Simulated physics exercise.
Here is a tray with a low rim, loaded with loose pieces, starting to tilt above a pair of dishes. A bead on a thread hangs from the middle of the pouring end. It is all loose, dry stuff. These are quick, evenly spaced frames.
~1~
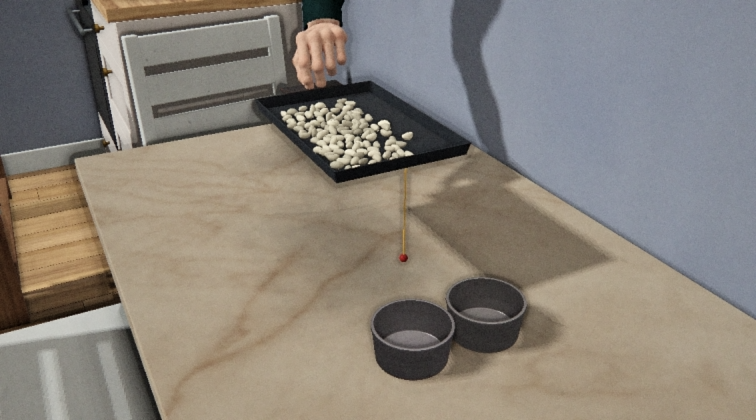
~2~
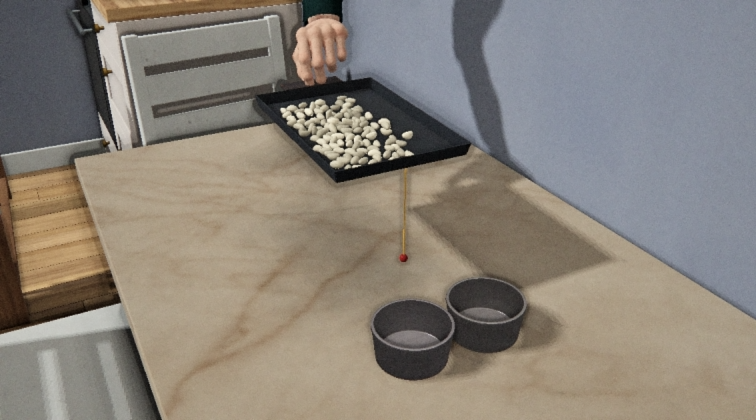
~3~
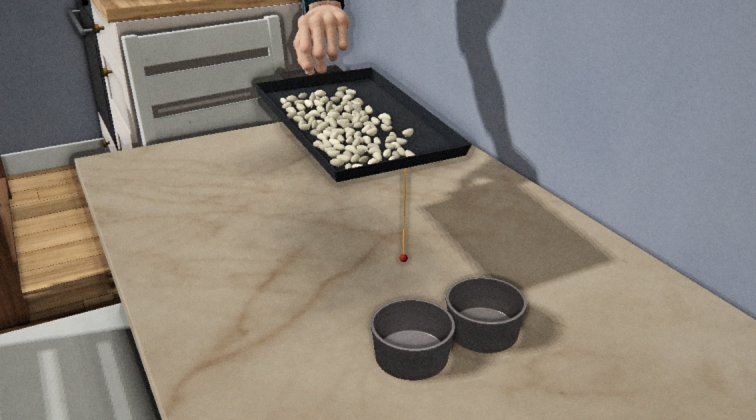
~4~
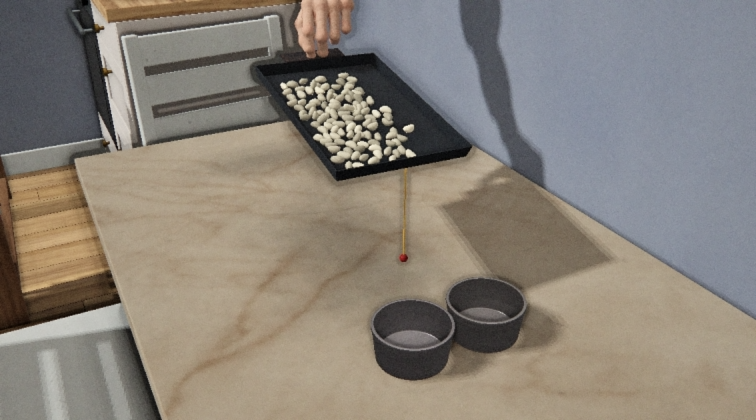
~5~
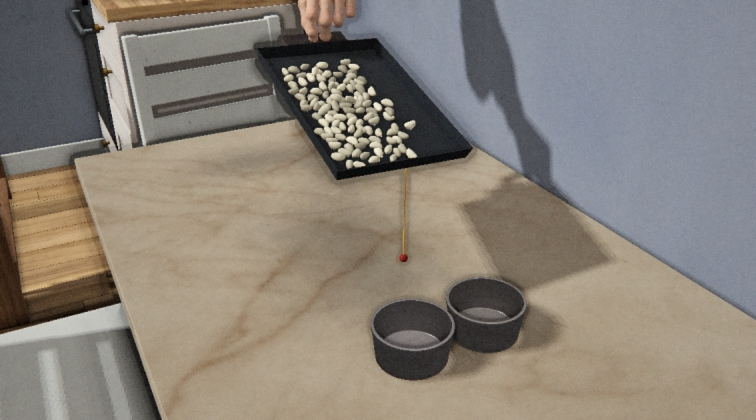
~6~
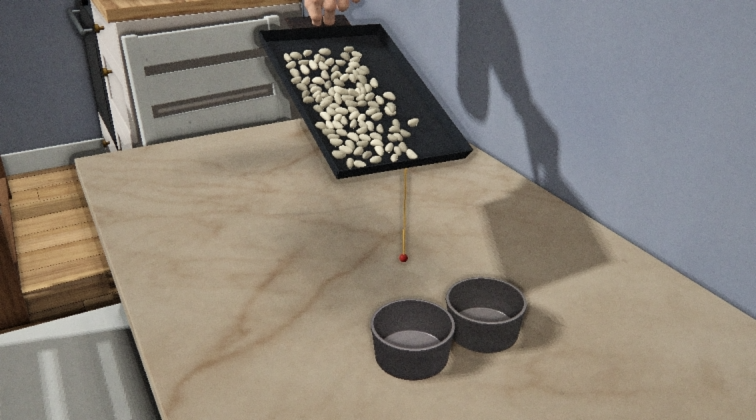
A hand raises the back of a dark tray of white beans, tilting it forward.
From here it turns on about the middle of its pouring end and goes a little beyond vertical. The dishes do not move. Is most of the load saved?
In the dishes lies only the smaller part of it.
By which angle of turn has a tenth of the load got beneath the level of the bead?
At some 90 degrees.
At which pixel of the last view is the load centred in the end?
Roughly at (449, 311).
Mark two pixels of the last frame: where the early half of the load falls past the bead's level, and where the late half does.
The first part at (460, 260); the rest at (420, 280).
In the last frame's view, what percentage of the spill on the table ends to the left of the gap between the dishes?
Close to 50 per cent.
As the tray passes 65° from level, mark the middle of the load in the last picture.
Near (407, 136).
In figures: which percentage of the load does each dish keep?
Left dish near 10 in a hundred; right dish near 10.
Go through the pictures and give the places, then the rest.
Corners of the pouring end at (337, 170) and (467, 142), level; middle of the load at (343, 131), white beans; left dish at (433, 360); right dish at (508, 333); bead on its thread at (404, 258), in the first picture.
Corners of the pouring end at (337, 170) and (467, 142), level; middle of the load at (343, 129), in the second picture.
Corners of the pouring end at (337, 169) and (468, 143), tipped barely, lowest at the right corner; middle of the load at (343, 123), in the third picture.
Corners of the pouring end at (338, 169) and (468, 145), tipped a little, lowest at the right corner; middle of the load at (344, 115), in the fourth picture.
Corners of the pouring end at (339, 169) and (469, 147), tipped clearly, lowest at the right corner; middle of the load at (346, 107), in the fifth picture.
Corners of the pouring end at (340, 168) and (469, 148), tipped clearly, lowest at the right corner; middle of the load at (348, 99); left dish at (433, 360); right dish at (508, 333), in the sixth picture.
Soon, tray tipped steeply; nearly all on the tray; a stray few in the air.
A while on, tray tipped past a quarter turn; about two thirds on the tray; a stray few in the left dish; a small part in the right dish; about a quarter outside both; a small part in the air.
Towards the end, tray tipped past a quarter turn; a small part in the left dish; a small part in the right dish; most outside both.
Finally, tray tipped past a quarter turn; a small part in the left dish; a small part in the right dish; most outside both.
